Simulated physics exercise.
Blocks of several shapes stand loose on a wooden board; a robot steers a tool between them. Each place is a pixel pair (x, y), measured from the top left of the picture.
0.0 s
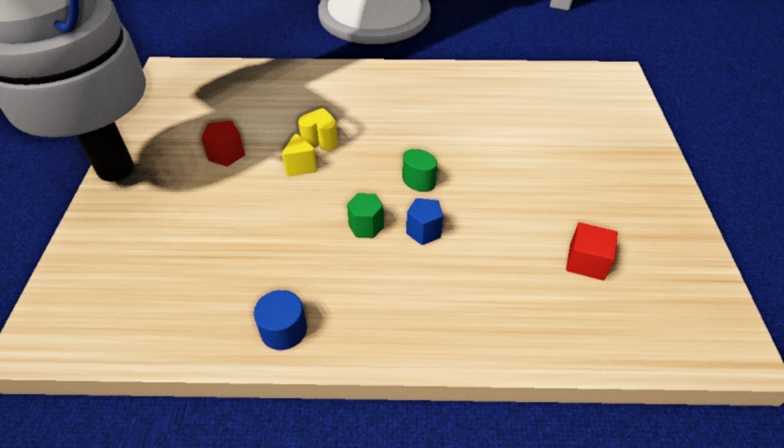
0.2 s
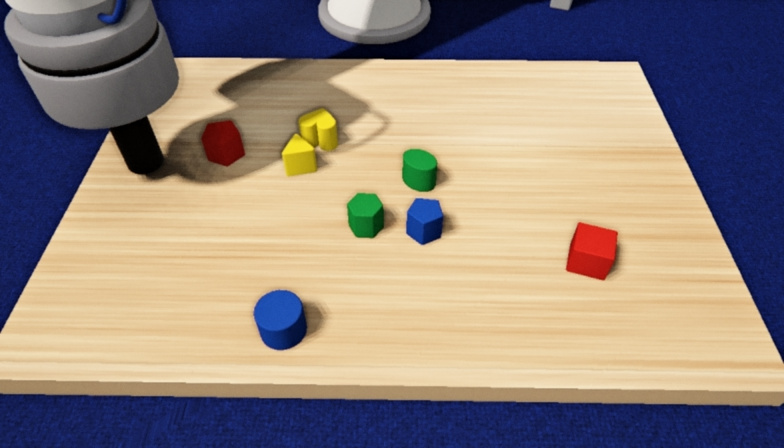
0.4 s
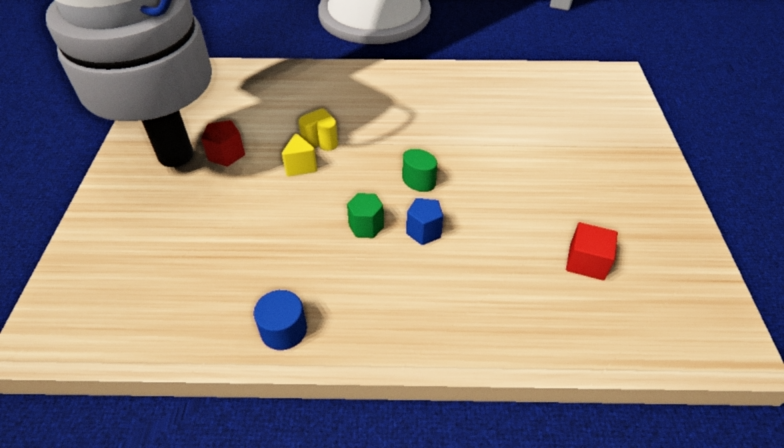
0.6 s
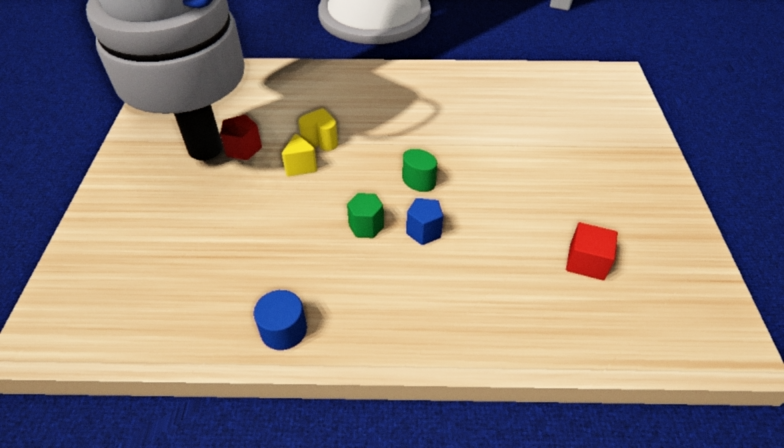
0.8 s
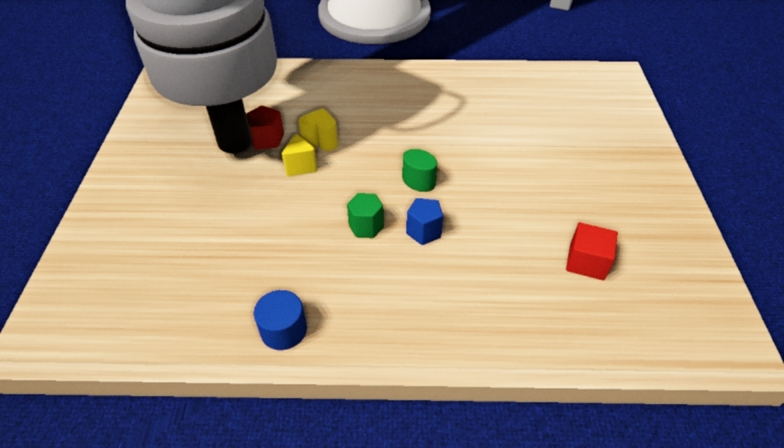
On a wooden board, a robot's black tool moving right and nudging a dark red block toward two yellow blocks.
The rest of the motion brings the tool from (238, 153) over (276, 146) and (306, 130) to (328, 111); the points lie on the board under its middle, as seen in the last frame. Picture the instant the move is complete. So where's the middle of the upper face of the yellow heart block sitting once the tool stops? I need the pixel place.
At roughly (338, 114).
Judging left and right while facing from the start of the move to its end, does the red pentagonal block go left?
I expect so.
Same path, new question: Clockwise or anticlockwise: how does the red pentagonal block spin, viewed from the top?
It twists anticlockwise.
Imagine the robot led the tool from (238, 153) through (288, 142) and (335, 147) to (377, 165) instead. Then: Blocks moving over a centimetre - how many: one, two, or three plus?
I'm going with two.
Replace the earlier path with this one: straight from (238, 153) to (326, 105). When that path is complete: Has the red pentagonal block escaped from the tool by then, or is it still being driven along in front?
My answer is that the red pentagonal block is still ahead.
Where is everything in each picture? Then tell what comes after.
In the first picture, lower end of the tool (117, 171), tops of blocks, red pentagonal block (220, 131), yellow triangular block (297, 145), yellow heart block (318, 119).
In the second picture, tool (147, 164), blocks as before.
In the third picture, tool (177, 157), blocks as before.
In the fourth picture, tool (206, 151), red pentagonal block (237, 125).
In the fifth picture, tool (235, 144), red pentagonal block (262, 116), yellow triangular block (297, 145), yellow heart block (318, 119).
The first path, step by step. One third of the way, tool (275, 137); red pentagonal block (289, 104), turned 55° anticlockwise.
Two thirds of the way, tool (305, 120); red pentagonal block (309, 87), turned 75° anticlockwise; yellow heart block (335, 114), turned 45° clockwise.
At the end, tool (327, 102); red pentagonal block (318, 70), turned 95° anticlockwise; yellow triangular block not moved; yellow heart block (338, 114), turned 60° clockwise.
